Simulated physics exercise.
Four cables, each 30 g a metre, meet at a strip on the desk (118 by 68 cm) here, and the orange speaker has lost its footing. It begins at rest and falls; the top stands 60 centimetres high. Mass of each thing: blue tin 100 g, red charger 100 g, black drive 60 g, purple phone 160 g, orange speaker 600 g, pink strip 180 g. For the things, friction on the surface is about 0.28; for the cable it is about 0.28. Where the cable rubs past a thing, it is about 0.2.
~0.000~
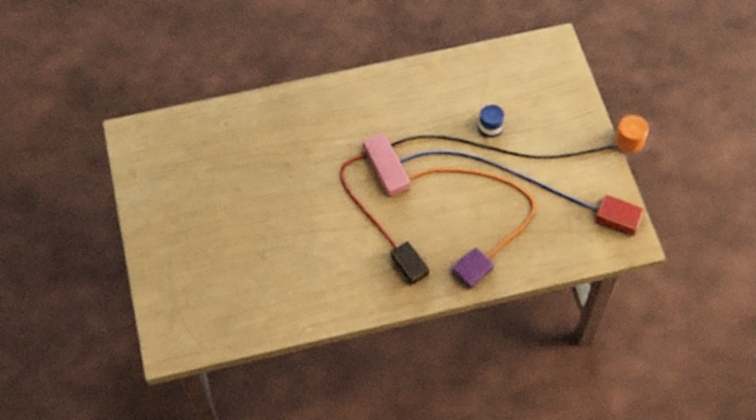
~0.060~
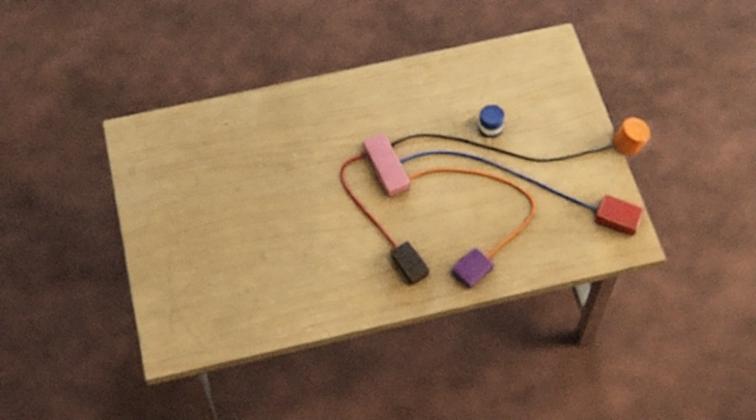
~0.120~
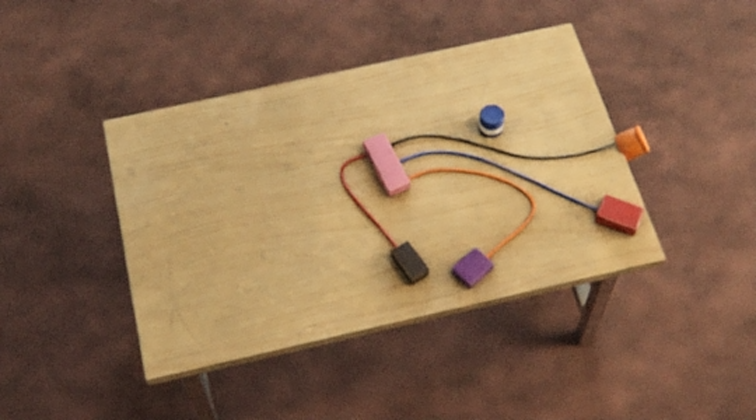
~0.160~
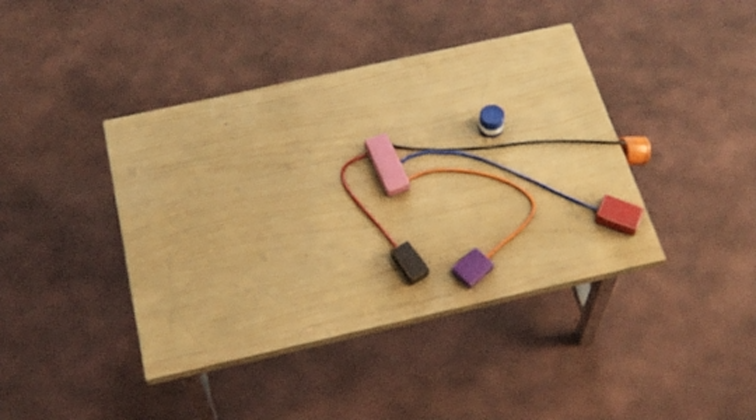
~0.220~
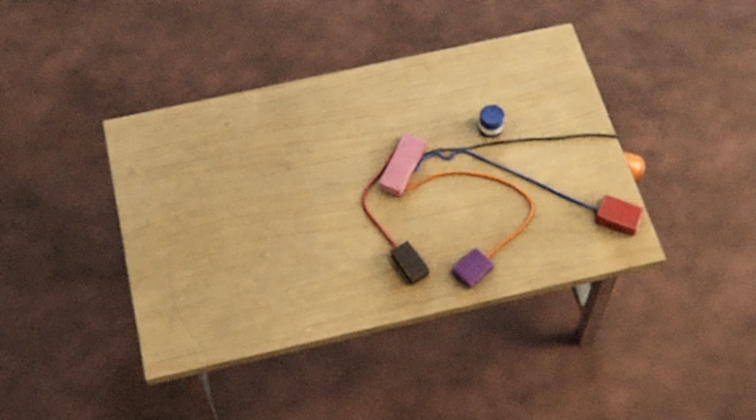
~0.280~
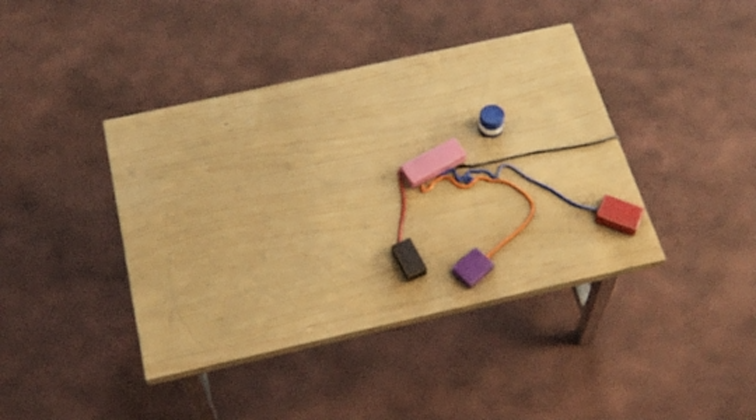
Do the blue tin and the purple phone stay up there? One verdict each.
As for the blue tin, it holds on, while the purple phone comes off.
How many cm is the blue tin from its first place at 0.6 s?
About 0 cm.
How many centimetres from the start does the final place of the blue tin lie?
0 cm.
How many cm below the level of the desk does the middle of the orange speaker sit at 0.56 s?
I'd say close to 55 centimetres below.
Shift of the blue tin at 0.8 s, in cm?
0 cm or thereabouts.
After 0.6 s, the strip's end of the black cable at (658, 149); pink strip 61 cm off its start, black drive 33 cm off its start, orange speaker over the edge.
After 0.8 s, the strip has left the top; purple phone 21 cm off its start, black drive over the edge, pink strip over the edge.
After 1.1 s, the strip has left the top; purple phone over the edge, black drive over the edge, pink strip over the edge.
After 1.4 s, the strip has left the top; purple phone over the edge, black drive over the edge, pink strip over the edge.
After 2.6 s, the strip has left the top; purple phone over the edge, blue tin 0 cm off its start at (492, 114), black drive over the edge, pink strip over the edge.
